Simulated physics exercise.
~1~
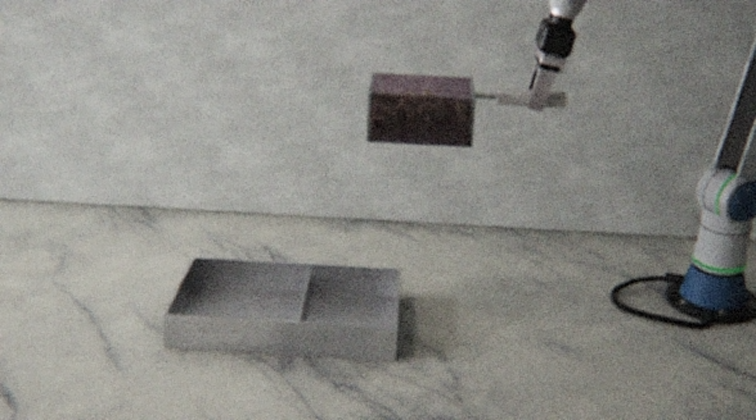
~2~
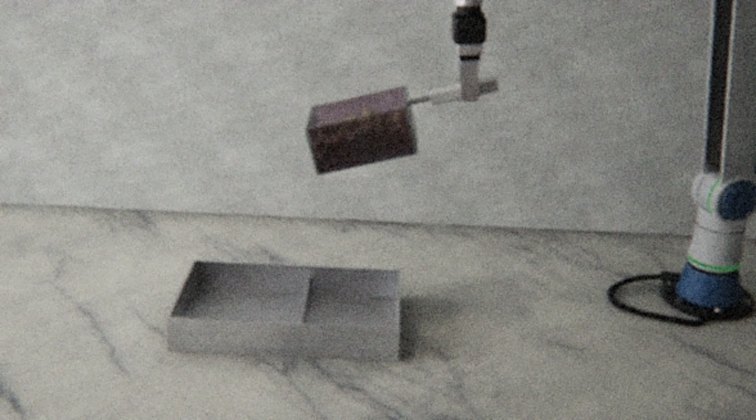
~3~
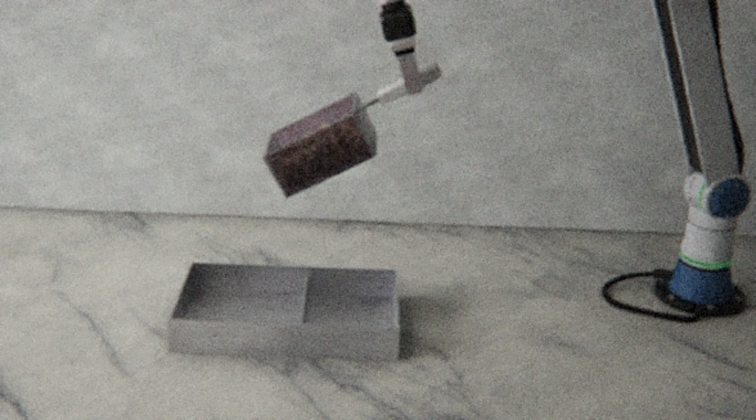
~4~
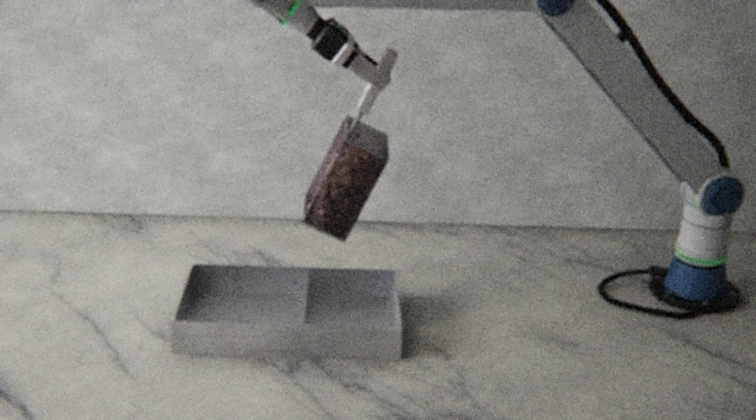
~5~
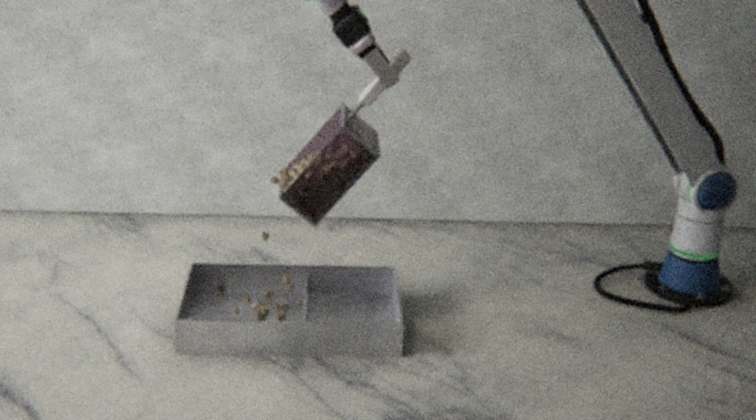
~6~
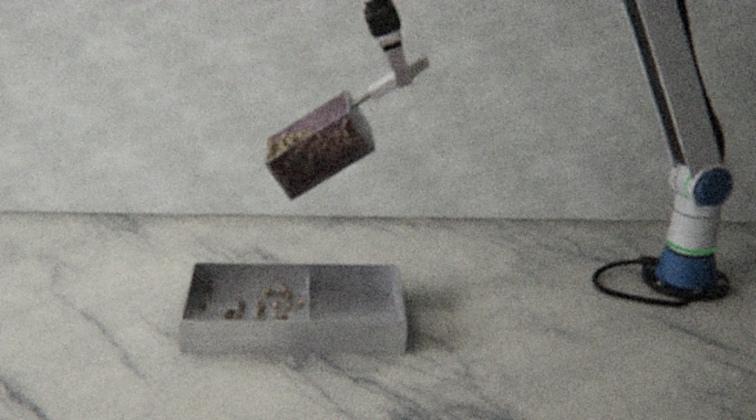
Robot arm carrying a box of small pebbles left, tipping it steeply, spilling some into a divided tray's left part, then easing back.
